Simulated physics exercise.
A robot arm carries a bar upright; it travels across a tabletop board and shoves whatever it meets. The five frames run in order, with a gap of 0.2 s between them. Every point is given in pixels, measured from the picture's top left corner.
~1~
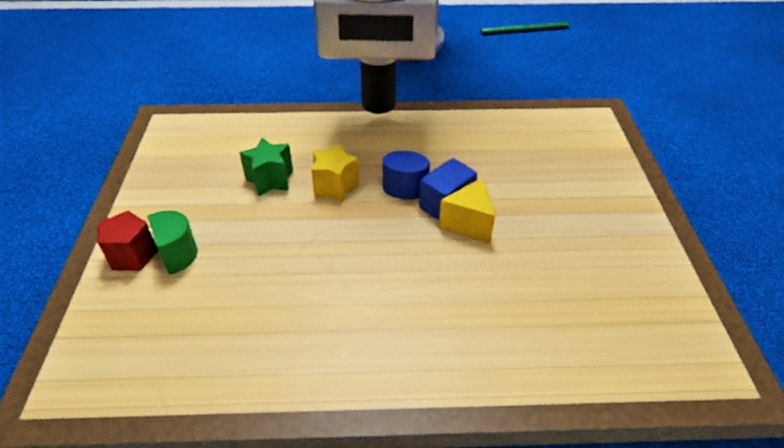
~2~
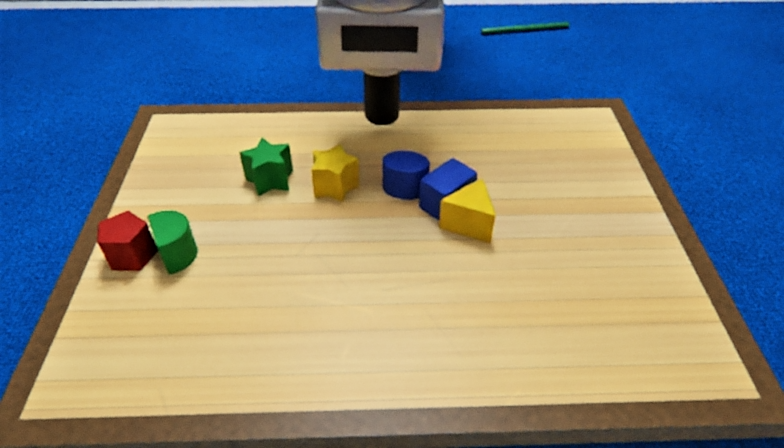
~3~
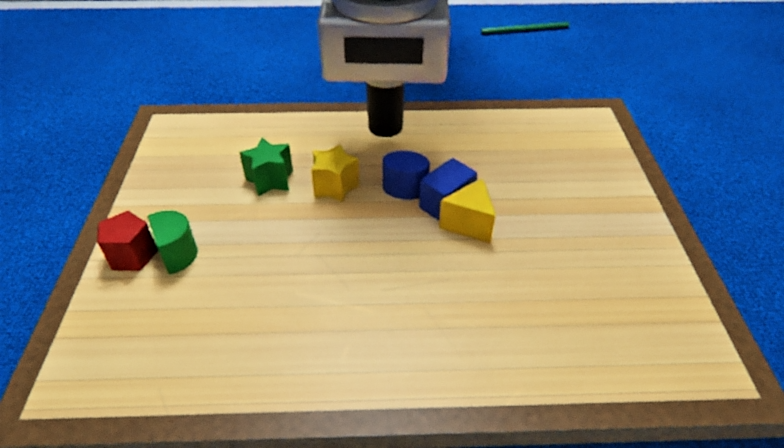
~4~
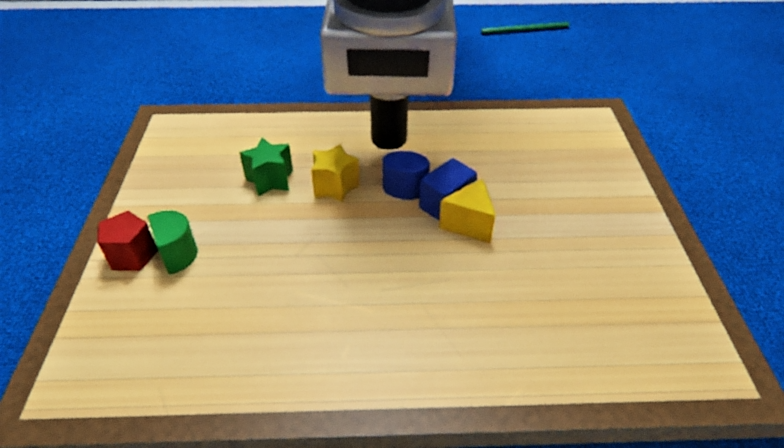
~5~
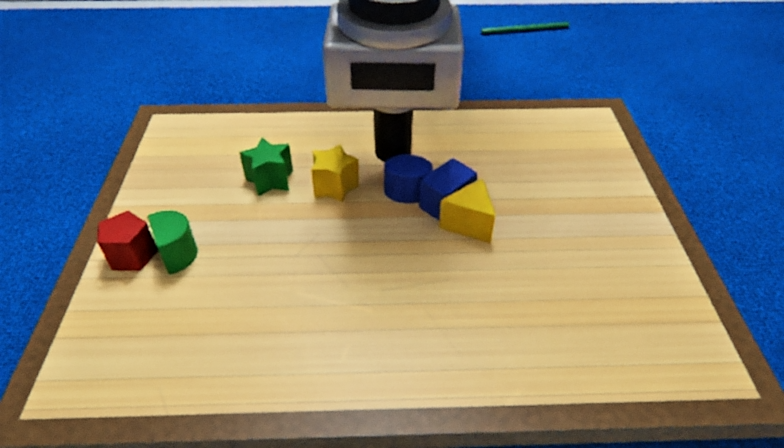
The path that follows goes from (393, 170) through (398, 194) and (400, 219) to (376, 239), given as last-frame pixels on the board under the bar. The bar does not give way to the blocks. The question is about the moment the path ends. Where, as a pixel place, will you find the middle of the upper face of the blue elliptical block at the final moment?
My best guess is (430, 214).
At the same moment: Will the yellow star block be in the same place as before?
I expect so.
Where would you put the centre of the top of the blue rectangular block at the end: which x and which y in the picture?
The answer is (472, 196).
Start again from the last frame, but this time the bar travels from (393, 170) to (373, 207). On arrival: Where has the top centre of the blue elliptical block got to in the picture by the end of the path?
Around (406, 191).
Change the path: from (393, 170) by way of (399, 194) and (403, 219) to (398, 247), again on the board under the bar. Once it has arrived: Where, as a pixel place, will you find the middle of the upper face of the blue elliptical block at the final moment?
Its top face will be centred at roughly (440, 227).
What follows on the original path. One third of the way, bar (398, 176); blue elliptical block (420, 187), turned 25° anticlockwise; blue rectangular block (464, 188), turned 15° anticlockwise; yellow triangle (493, 204), turned 25° anticlockwise.
Two thirds of the way, bar (400, 201); blue elliptical block (431, 209), turned 55° anticlockwise; blue rectangular block (472, 196), turned 35° anticlockwise; yellow triangle (507, 206), turned 45° anticlockwise.
At the end, bar (376, 221); yellow star block in place; blue elliptical block (430, 214), turned 80° anticlockwise; blue rectangular block (472, 196), turned 35° anticlockwise; yellow triangle (507, 206), turned 45° anticlockwise.
